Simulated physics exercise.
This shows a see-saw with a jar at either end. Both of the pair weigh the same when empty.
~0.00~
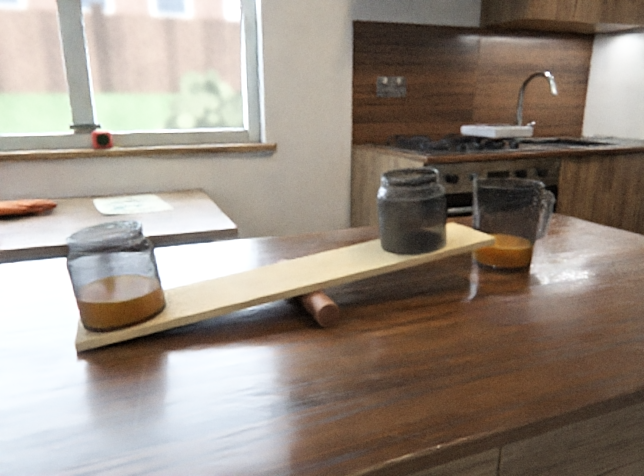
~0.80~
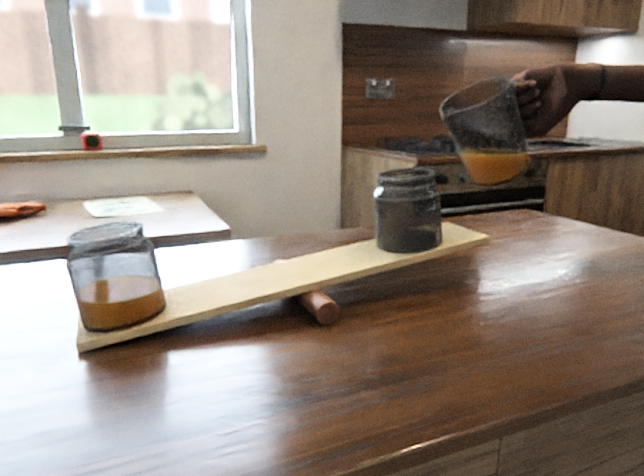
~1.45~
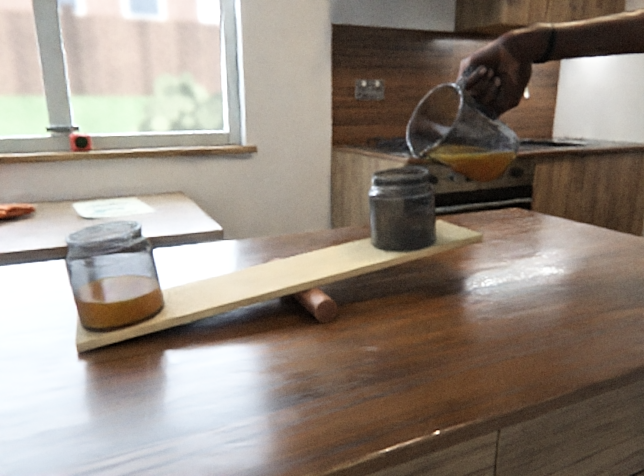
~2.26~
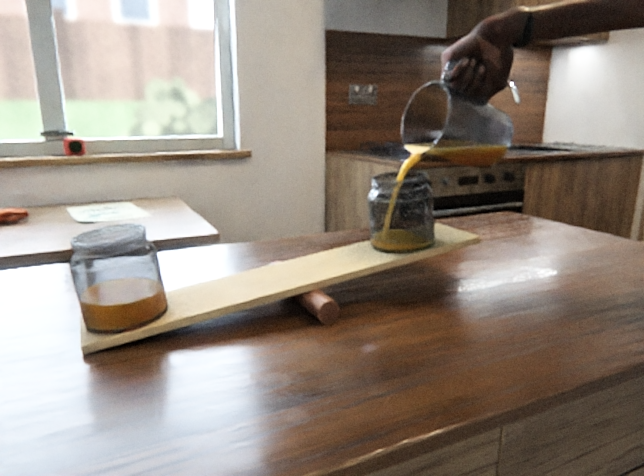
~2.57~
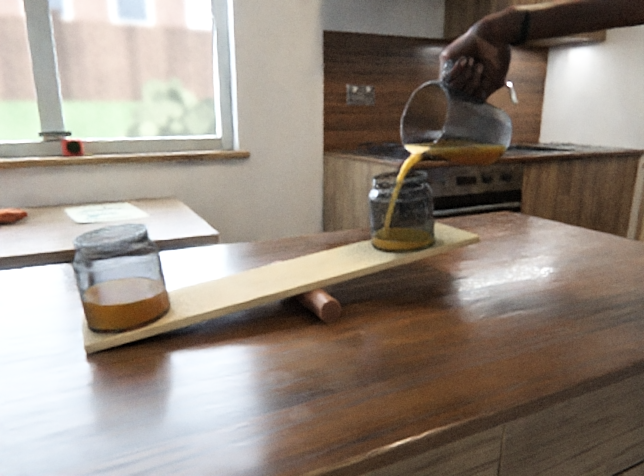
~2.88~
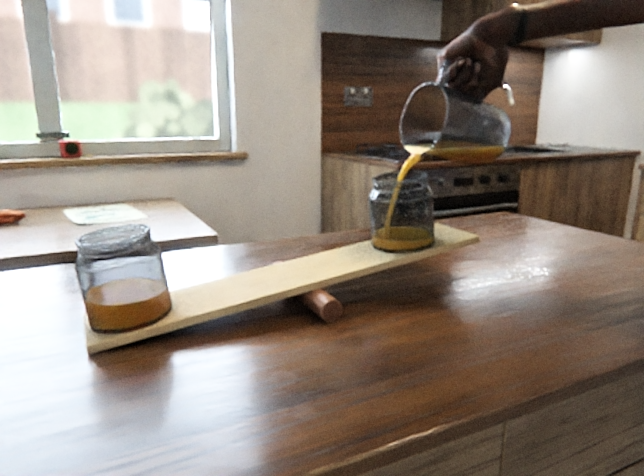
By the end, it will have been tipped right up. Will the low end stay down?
Yes, it stays down.
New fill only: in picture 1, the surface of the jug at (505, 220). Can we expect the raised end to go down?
I'd say it seesaws across, honestly.
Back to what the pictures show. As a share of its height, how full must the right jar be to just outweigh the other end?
Around 40 per cent of its height.
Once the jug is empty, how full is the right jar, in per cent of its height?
Near 30 in a hundred.
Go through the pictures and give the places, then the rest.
In the first picture, nothing is moving yet; jug (505, 221) about a quarter full; right jar (411, 207) empty, raised; left jar (115, 270) about a quarter full, on the low side.
In the second picture, the jug is picked up; rolling pin (325, 311); right jar (407, 206) empty.
In the third picture, the jug leans over the right jar; jug (463, 137) tipped 65° with all of its load; right jar (401, 205) empty.
In the fourth picture, the orange juice is flowing; rolling pin (326, 310); right jar nearly empty, surface at (403, 238); left jar about a quarter full, surface at (122, 291).
In the fifth picture, the orange juice is flowing; jug (456, 128) tipped 75° with about three quarters of its load; right jar (401, 208) nearly empty.
In the sixth picture, the orange juice is flowing; rolling pin (329, 309); right jar nearly empty, surface at (402, 234); left jar about a quarter full, surface at (126, 291).
By 4.1 s, the right jar is about a quarter full; the board leans as before.
By 6.7 s, the right jar is about a quarter full; the board leans as before.
